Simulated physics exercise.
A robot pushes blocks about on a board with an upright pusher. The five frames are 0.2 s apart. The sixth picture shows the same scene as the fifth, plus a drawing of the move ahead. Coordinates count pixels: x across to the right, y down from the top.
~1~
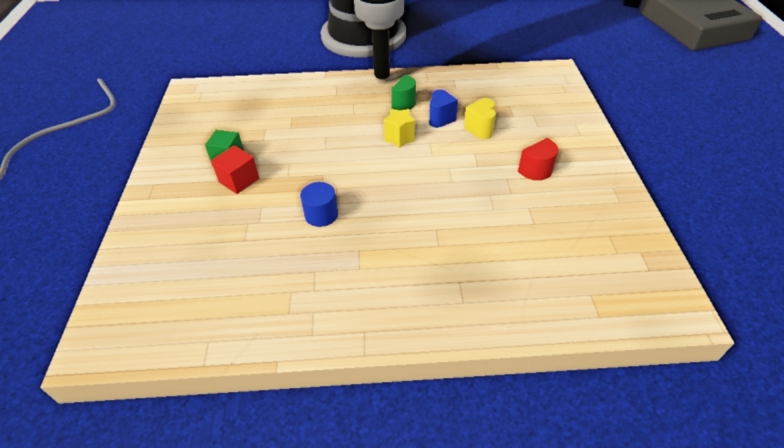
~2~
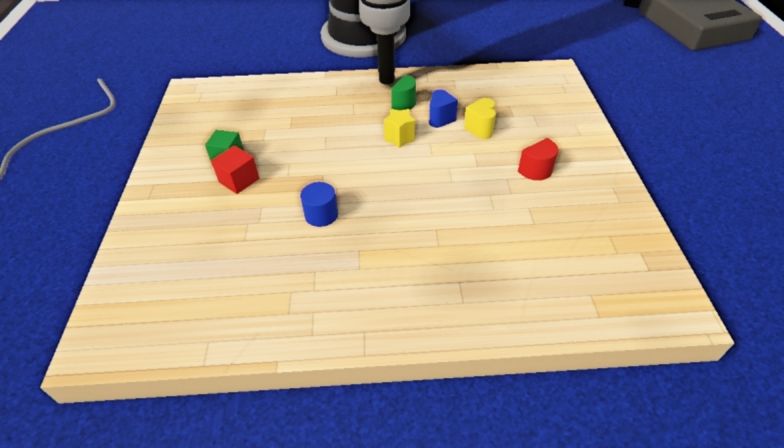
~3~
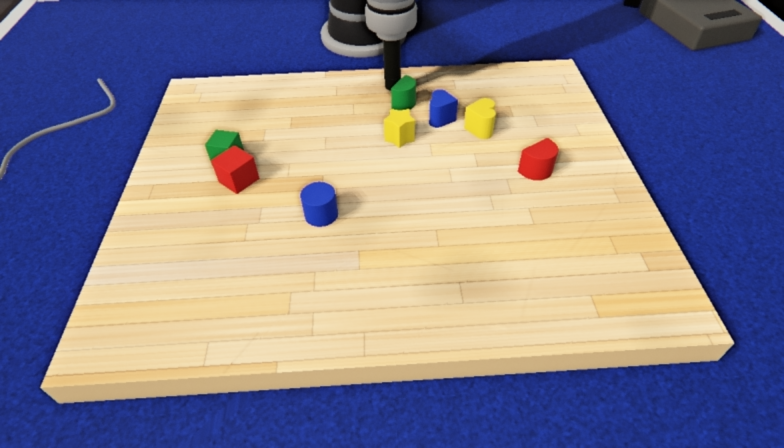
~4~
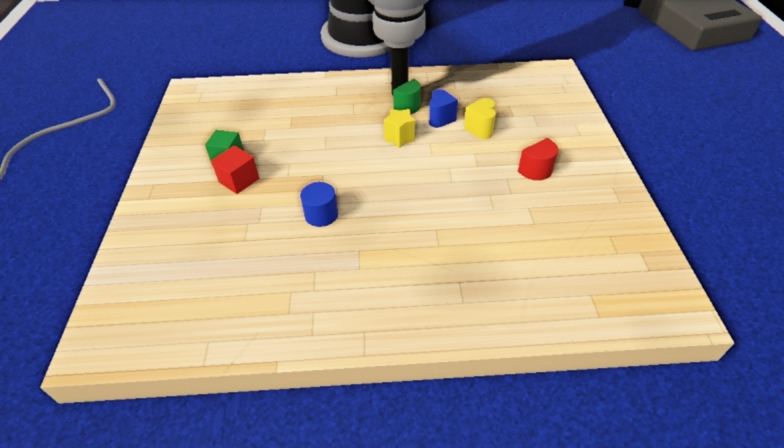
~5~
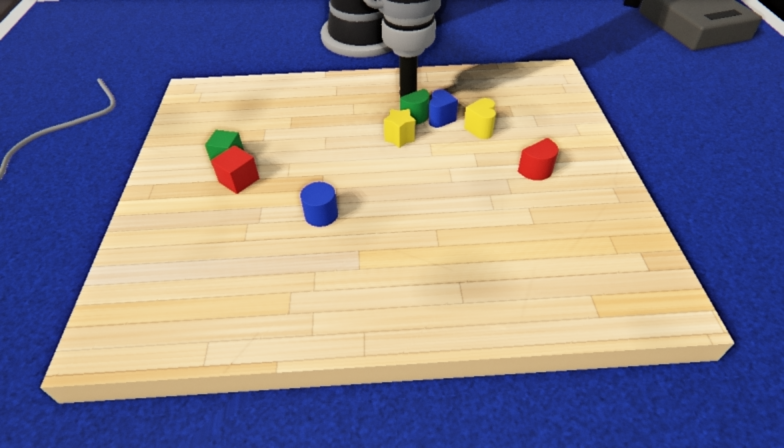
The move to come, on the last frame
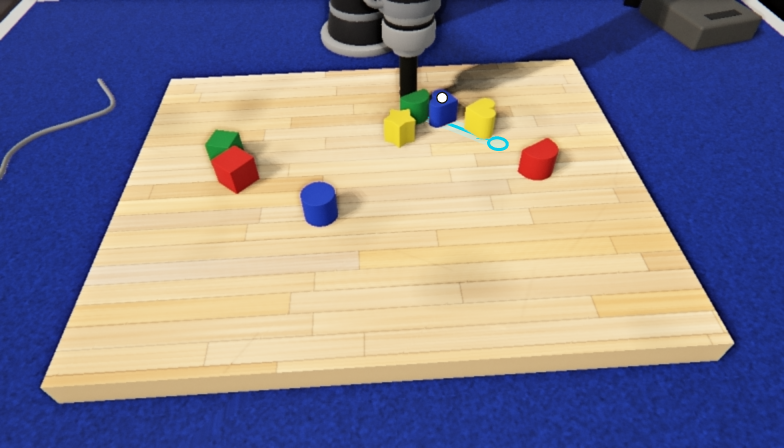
A robot pusher nudges the green block slightly down and right toward the blue heart.
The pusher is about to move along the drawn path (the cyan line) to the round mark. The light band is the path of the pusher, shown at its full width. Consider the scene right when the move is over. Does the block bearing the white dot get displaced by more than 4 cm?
Yes - that is the case.
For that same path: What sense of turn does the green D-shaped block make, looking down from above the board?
The sense of turning is clockwise.
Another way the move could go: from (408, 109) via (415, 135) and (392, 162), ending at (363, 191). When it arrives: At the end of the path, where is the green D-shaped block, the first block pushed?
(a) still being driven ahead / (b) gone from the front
I'll go with b - gone from the front.
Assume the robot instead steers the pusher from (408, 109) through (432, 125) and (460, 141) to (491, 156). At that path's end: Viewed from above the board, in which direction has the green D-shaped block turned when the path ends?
My answer: Clockwise.
The line goes straight from (408, 109) to (498, 144); the dot is on the blue heart.
On the path given first. One third of the way, pusher at (437, 114); green D-shaped block at (430, 107), turned 60° clockwise; blue heart at (461, 103), turned 25° anticlockwise; yellow heart at (486, 108).
Two thirds of the way, pusher at (468, 126); green D-shaped block at (431, 108), turned 65° clockwise; blue heart at (494, 114), turned 30° anticlockwise; yellow heart at (521, 116), turned 25° anticlockwise.
At the end, pusher at (499, 138); yellow star block unmoved; green D-shaped block at (431, 108), turned 65° clockwise; blue heart at (528, 123), turned 55° anticlockwise; yellow heart at (553, 120), turned 45° anticlockwise; red D-shaped block unmoved.
